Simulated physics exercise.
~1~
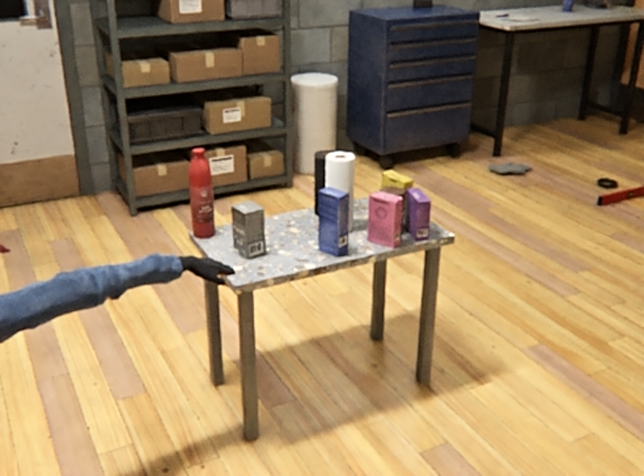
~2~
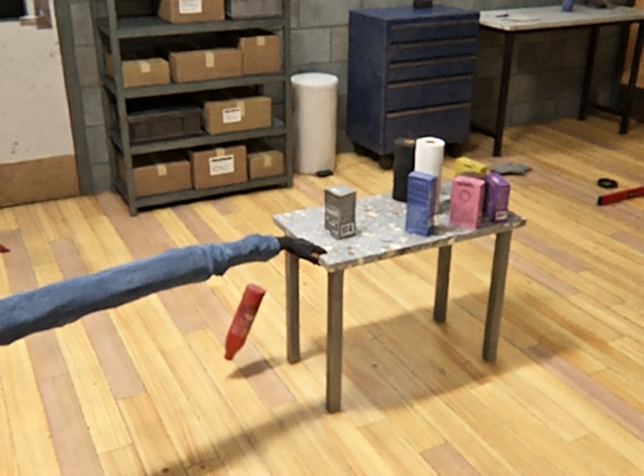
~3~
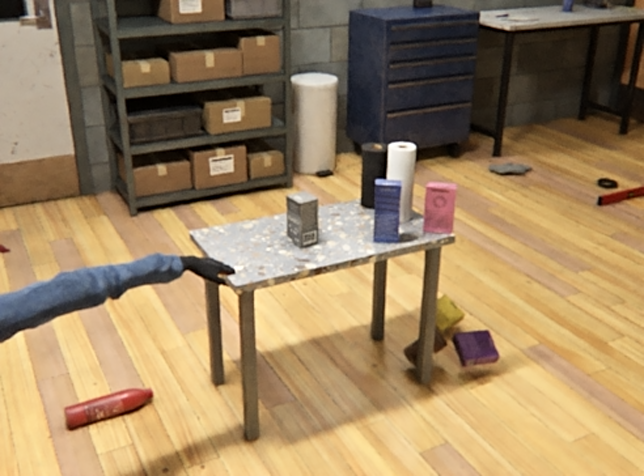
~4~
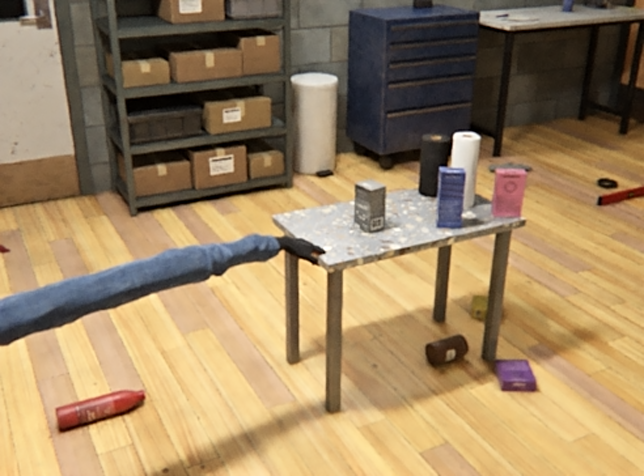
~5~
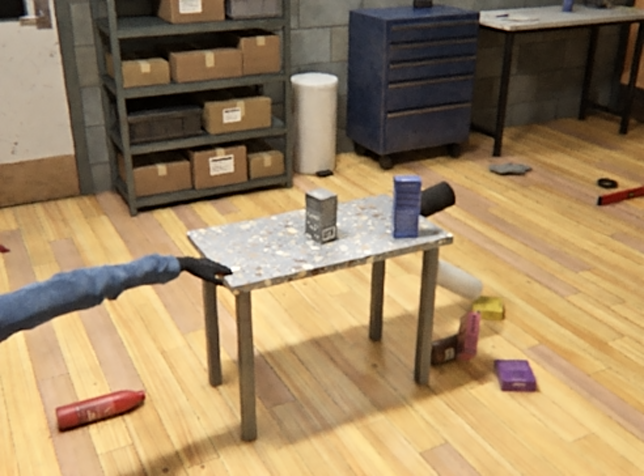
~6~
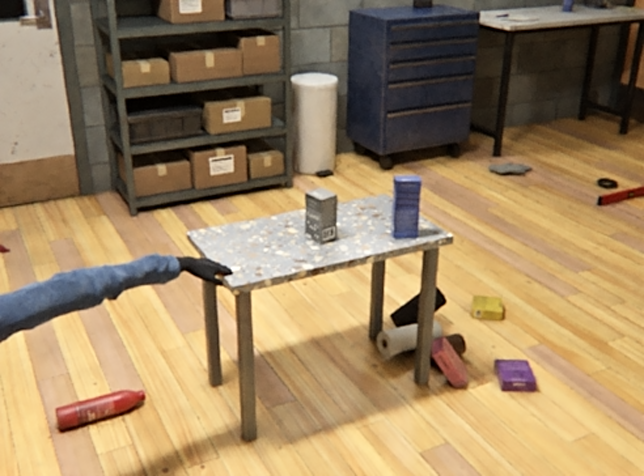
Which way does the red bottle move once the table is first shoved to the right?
The red bottle moves down, dropping off the table and ending up lying on the wooden floor.
